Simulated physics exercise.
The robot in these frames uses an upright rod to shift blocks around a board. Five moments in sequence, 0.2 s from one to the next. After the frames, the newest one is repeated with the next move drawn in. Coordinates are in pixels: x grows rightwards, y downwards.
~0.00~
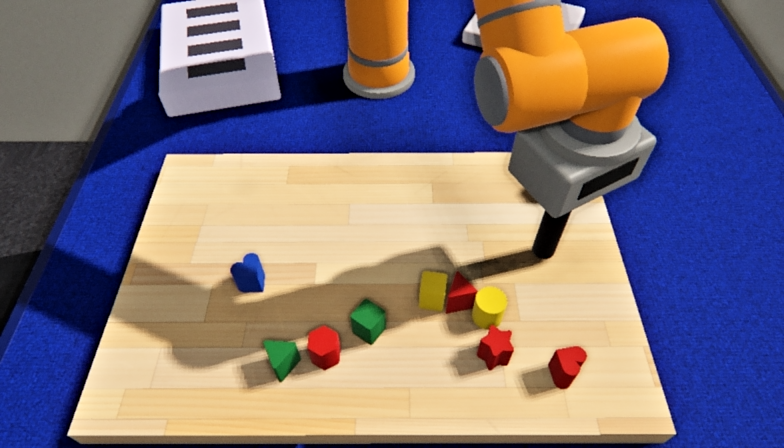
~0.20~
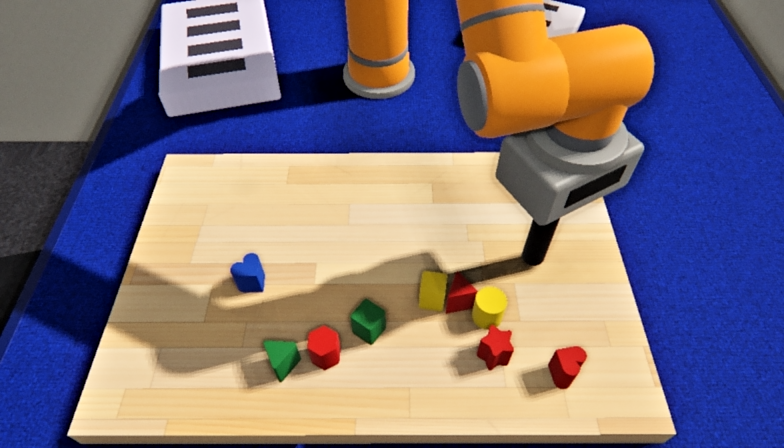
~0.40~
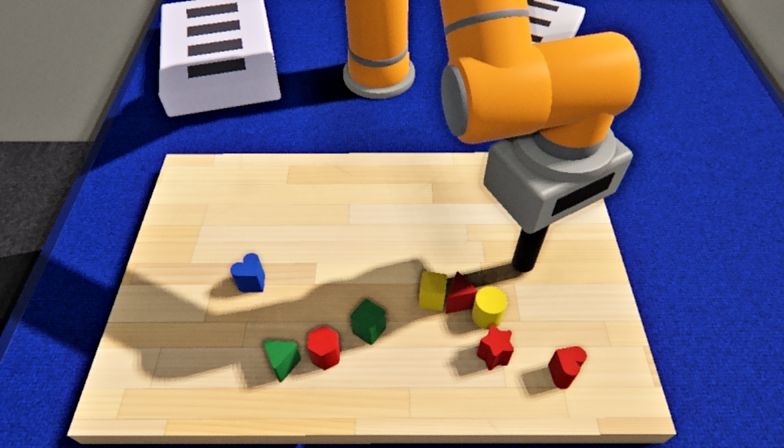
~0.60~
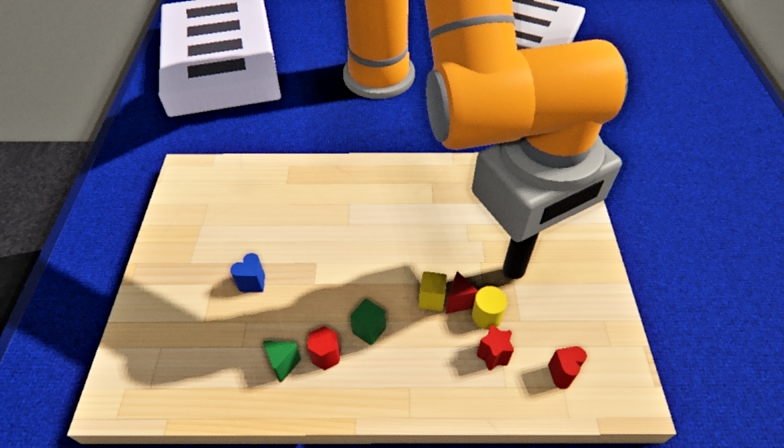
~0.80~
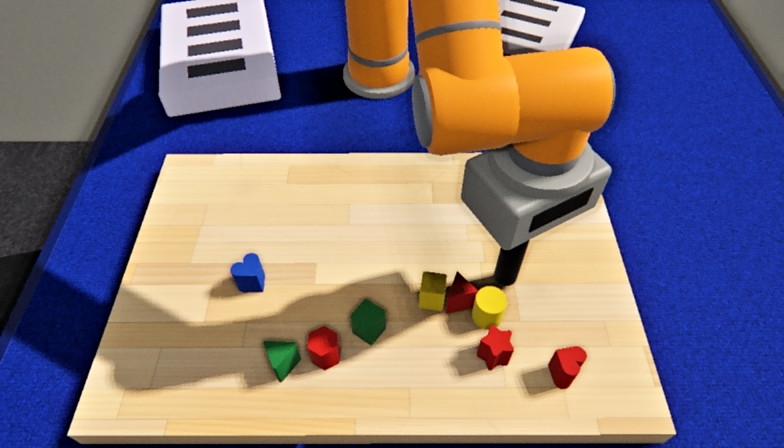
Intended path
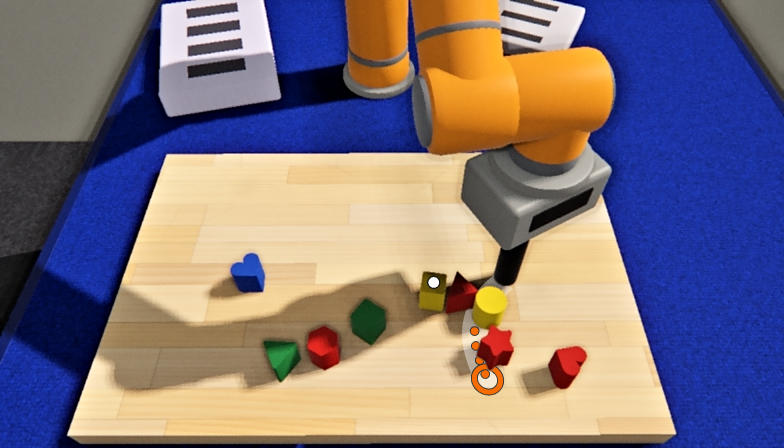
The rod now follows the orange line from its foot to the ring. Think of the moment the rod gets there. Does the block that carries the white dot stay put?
I'd say yes.
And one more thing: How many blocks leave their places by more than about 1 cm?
My answer is three or more.
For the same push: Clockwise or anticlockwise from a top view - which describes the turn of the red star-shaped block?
That block twists counter-clockwise.
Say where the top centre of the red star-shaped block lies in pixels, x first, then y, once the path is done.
Pixel (520, 381).
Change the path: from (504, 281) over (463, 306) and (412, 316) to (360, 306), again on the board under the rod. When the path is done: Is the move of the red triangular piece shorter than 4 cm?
It seems not.
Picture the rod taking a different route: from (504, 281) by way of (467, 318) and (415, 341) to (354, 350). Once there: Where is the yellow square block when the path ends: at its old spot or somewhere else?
It gets displaced.
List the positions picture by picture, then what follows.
In the first frame, lower end of the rod (543, 250), tops of blocks, yellow square block (434, 282), red triangular piece (461, 286), yellow circle (491, 300), red star-shaped block (498, 340).
In the second frame, rod (533, 257), blocks as before.
In the third frame, rod (523, 263), blocks as before.
In the fourth frame, rod (514, 270), blocks as before.
In the fifth frame, rod (505, 277), yellow square block (434, 282), red triangular piece (461, 286), yellow circle (491, 300), red star-shaped block (498, 340).
The drawn path runs from (504, 281) over (482, 306) and (475, 341) to (487, 379); the dot is on the yellow square block.
The first path, step by step. One third of the way, rod (483, 302); yellow circle (487, 315); red star-shaped block (500, 345).
Two thirds of the way, rod (476, 337); red triangular piece (457, 298), turned 50° clockwise; yellow circle (480, 353); red star-shaped block (507, 367), turned 80° anticlockwise.
At the end, rod (489, 375); yellow square block not moved; red triangular piece (457, 298), turned 50° clockwise; yellow circle (478, 390); red star-shaped block (520, 381), turned 130° anticlockwise.
